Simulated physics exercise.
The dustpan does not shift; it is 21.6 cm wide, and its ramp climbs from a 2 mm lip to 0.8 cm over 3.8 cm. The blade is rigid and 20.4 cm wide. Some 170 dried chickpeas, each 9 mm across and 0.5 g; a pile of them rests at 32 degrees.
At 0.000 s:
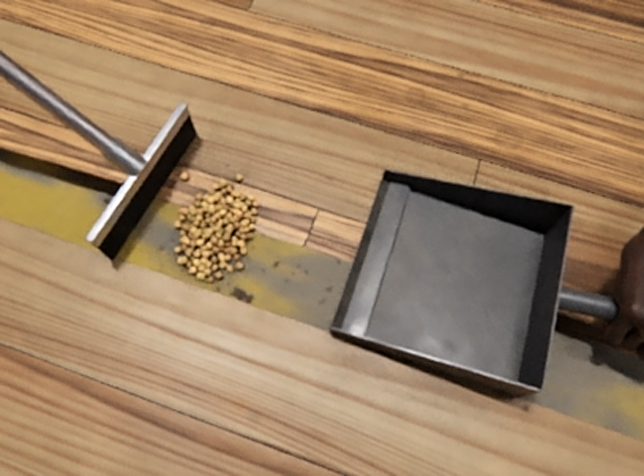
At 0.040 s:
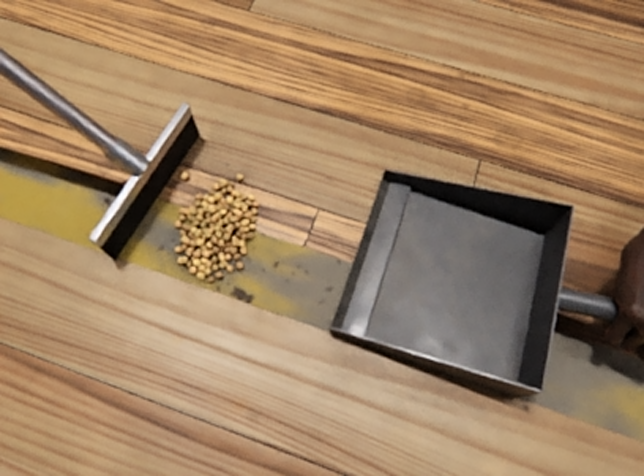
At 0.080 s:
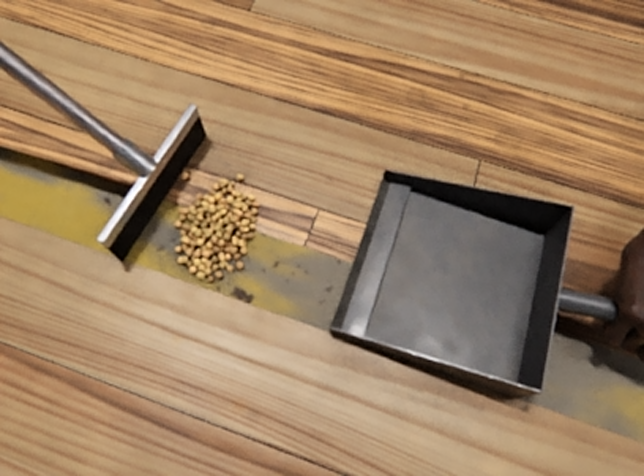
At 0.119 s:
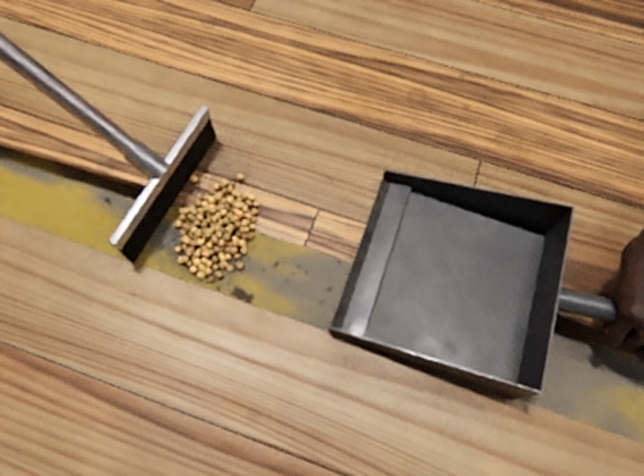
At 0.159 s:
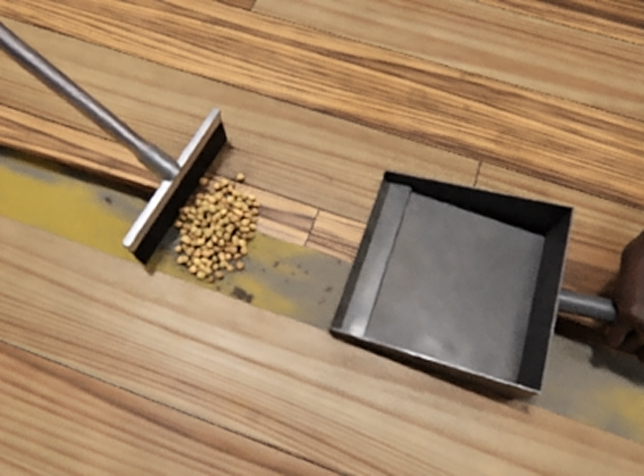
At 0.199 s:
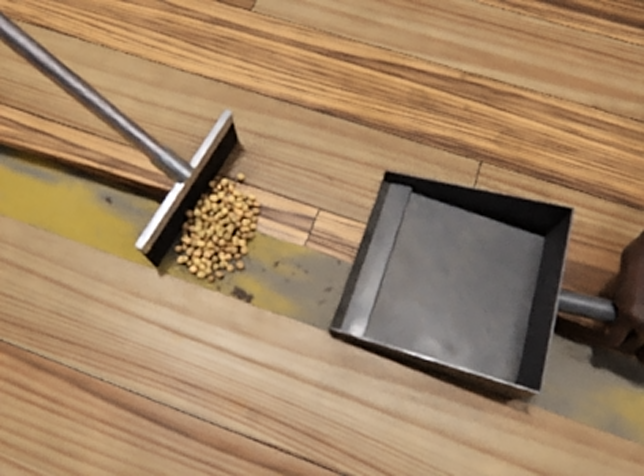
A wooden plank floor with a worn yellow and grey strip running across it is seen from above at a steady, slightly tilted angle. A flat dark blade with a pale metal edge and a grey handle stands at left, beside a small pile of tan chickpeas, while a dark hand is at the grey handle of a metal dustpan at right. The blade slides rightward, slowly at first, and presses into the pile's near-left edge, nudging some chickpeas, while the dustpan stays still.
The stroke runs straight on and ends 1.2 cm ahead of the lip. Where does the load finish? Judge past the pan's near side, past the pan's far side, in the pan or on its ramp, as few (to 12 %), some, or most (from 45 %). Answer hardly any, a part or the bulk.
Near side: Hardly any, far side: Hardly any, pan: A part.
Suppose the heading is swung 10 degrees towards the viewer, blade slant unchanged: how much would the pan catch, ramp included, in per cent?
It would be near 40 per cent.
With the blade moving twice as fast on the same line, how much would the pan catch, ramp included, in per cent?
Then about 40 per cent.
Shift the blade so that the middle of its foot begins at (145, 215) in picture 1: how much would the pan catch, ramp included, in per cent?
About 45 per cent.
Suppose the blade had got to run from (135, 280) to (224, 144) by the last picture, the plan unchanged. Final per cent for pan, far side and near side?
Pan 30, far 0, near 40.
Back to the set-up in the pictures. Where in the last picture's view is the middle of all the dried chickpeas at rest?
At about (351, 258).
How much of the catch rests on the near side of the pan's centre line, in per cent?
Some 40 per cent.
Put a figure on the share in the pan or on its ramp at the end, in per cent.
About 35 per cent.
After 0.46 s, middle of the blade 12 cm from the lip; 0 % over the lip, far side 0 %, near side 5 %.
After 0.63 s, middle of the blade 6 cm from the lip; 0 % over the lip, far side 0 %, near side 5 %.
Then, at 0.93 s, middle of the blade 2 cm from the lip; 35 % over the lip, far side 0 %, near side 5 %.
In the end, at 1.5 s, near side 5 %, far side 0 %, pan 35 %, in front of the lip or behind the blade 60 %.
